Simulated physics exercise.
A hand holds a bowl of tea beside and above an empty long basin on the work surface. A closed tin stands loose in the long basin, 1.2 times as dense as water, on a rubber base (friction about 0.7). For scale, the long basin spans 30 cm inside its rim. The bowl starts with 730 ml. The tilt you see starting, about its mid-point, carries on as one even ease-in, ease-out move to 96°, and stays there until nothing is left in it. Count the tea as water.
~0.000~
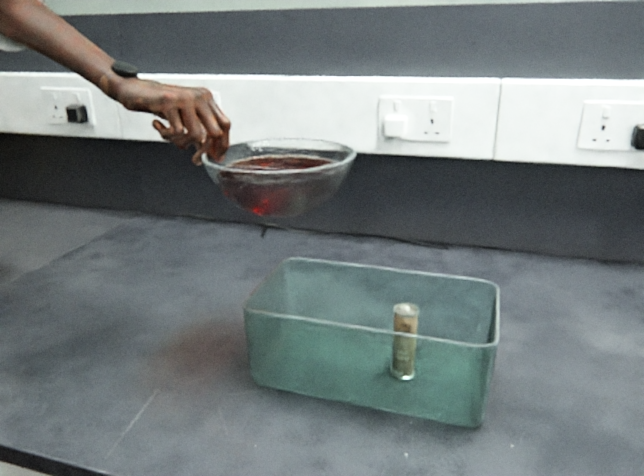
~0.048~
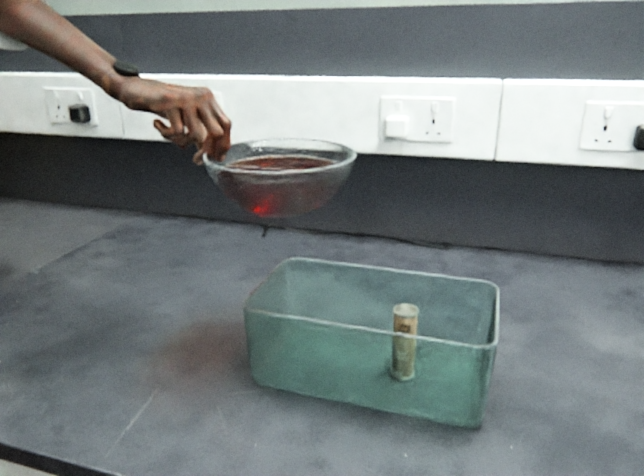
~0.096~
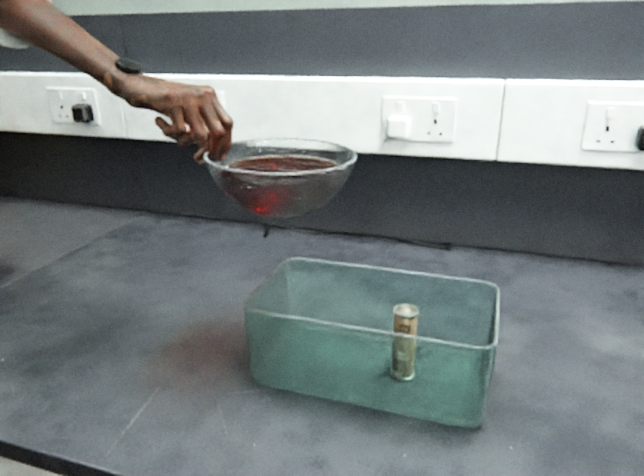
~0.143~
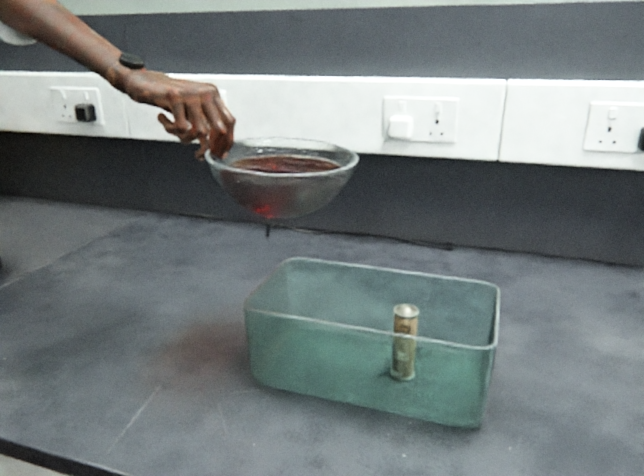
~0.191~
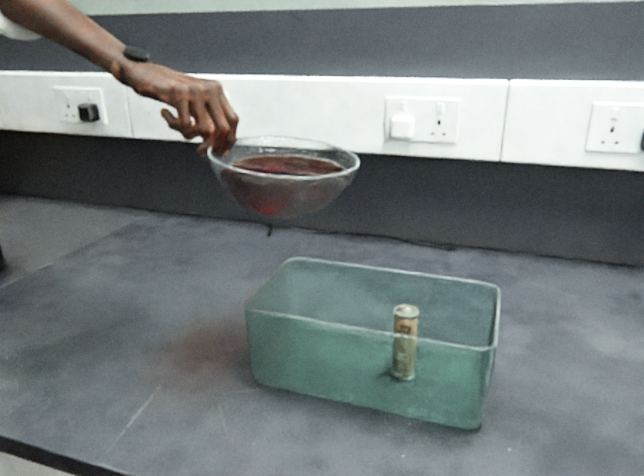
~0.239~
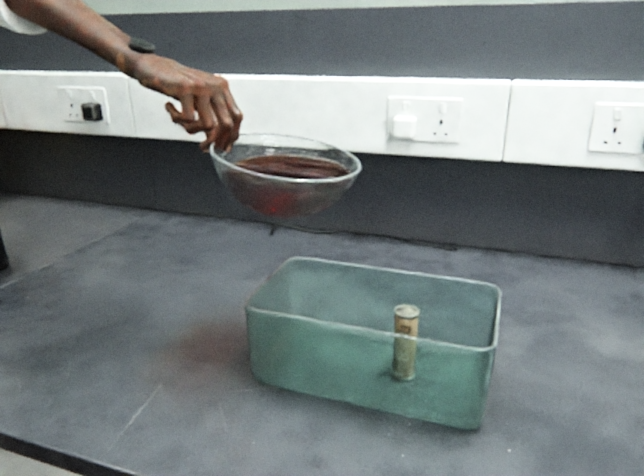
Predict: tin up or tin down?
It stays up.
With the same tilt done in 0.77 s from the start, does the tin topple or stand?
Then it keeps standing.
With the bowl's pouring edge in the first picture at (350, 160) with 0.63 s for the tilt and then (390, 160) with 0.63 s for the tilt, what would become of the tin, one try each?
First it goes over; then it remains upright.
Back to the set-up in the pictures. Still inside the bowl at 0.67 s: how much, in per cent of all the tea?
Some 46 per cent.
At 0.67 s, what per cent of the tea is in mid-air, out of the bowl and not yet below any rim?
Near 36 in a hundred.
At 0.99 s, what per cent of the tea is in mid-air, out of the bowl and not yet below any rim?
Near 6 in a hundred.
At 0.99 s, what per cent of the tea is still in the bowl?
Some 1 per cent.
Then, 0.67 s in, the tilt is 58° and 46 per cent is still to pour; the tin stands where it began.
Then, 0.99 s in, the tilt is 90° and 1 per cent is still to pour; the tin stands where it began.
Then, 1.32 s in, the tilt is 96° and 0 per cent is still to pour; the tin stands where it began.
Then, 1.68 s in, the tilt is 96° and 0 per cent is still to pour; the tin stands where it began.
Finally, the tin stands where it began.
